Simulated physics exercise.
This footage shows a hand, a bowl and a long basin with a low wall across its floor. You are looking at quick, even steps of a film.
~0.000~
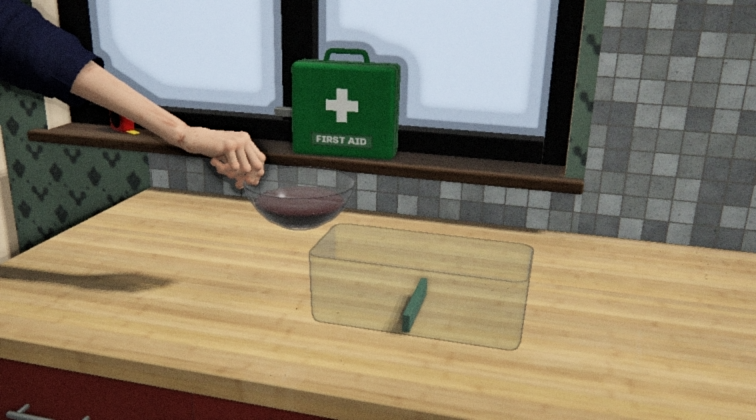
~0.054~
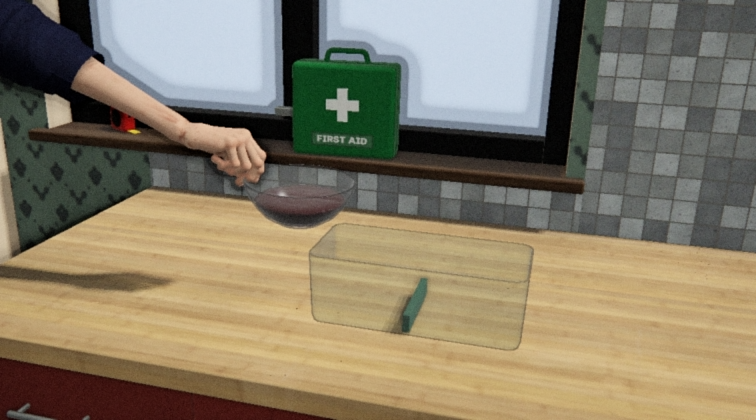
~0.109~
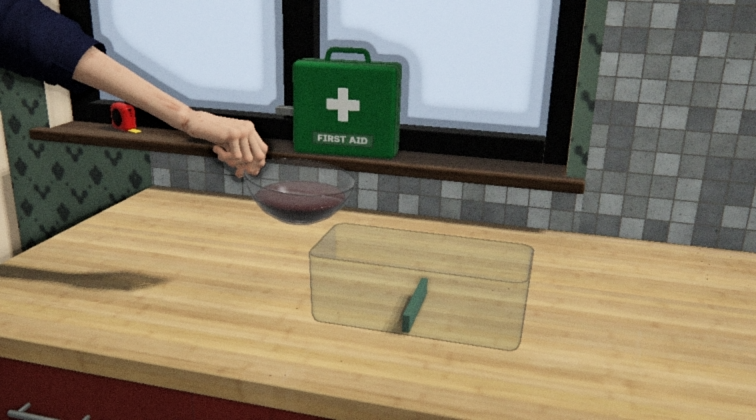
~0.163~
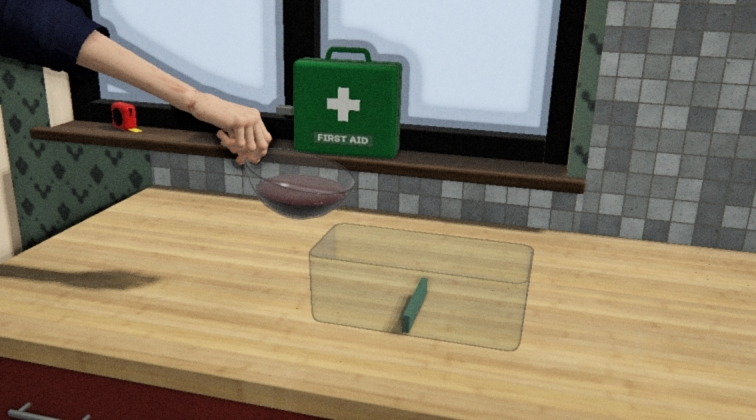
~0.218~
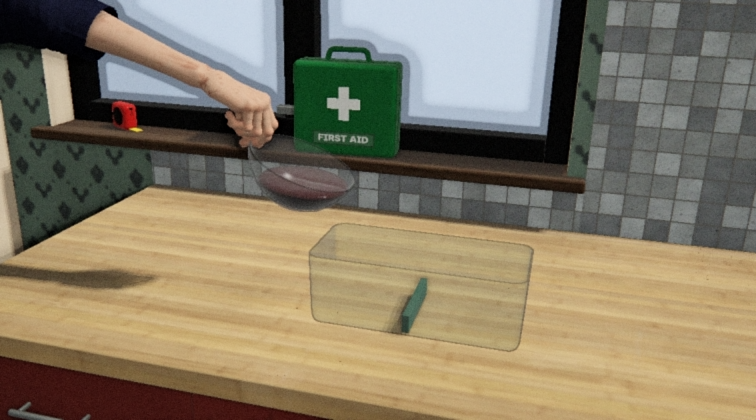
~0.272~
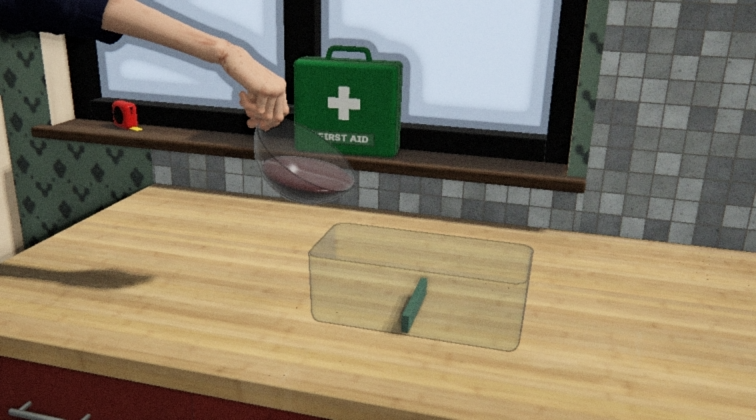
A hand steadily tilts a clear bowl of dark liquid rightward above a long basin.
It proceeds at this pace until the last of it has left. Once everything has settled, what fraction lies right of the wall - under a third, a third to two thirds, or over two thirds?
I predict a middling amount ends up right of the wall, one third up to two thirds.
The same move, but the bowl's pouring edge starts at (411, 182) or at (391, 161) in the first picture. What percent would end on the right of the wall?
Near 70 per cent for the first start, near 65 per cent for the second.
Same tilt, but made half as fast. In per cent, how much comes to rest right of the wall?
Around 25 in a hundred.
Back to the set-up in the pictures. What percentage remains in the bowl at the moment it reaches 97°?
It comes to 10 per cent or so.
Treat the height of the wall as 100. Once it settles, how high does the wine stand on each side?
Roughly 30 left of the wall, roughly 30 right of it.
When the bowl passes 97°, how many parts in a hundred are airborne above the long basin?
I'd reckon some 65 per cent.
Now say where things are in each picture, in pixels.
In the first picture, tilt 0°; pouring edge (353, 188); surface from (259, 194) to (346, 203); the long basin's rim runs from (322, 239) to (531, 264); the wall's top is at (416, 296).
In the second picture, tilt 1°; pouring edge (353, 188); surface from (259, 192) to (346, 202).
In the third picture, tilt 6°; pouring edge (353, 188); surface from (260, 188) to (346, 199).
In the fourth picture, tilt 13°; pouring edge (353, 189); surface from (261, 181) to (347, 194).
In the fifth picture, tilt 22°; pouring edge (352, 189); surface from (262, 171) to (349, 188).
In the sixth picture, tilt 33°; pouring edge (352, 189); surface from (266, 160) to (352, 182).
A moment on, the bowl is tipped on its side and 11 per cent is still to pour, 25 is left of the wall and 0 right of it.
Next, the bowl is tipped right over and 0 per cent is still to pour, 36 is left of the wall and 61 right of it.
Then the bowl is tipped right over and 0 per cent is still to pour, 41 is left of the wall and 53 right of it.
Later the bowl is tipped right over and 0 per cent is still to pour, 44 is left of the wall and 52 right of it.
Finally, 44 per cent lies left of the wall, 52 right of it and 4 outside.
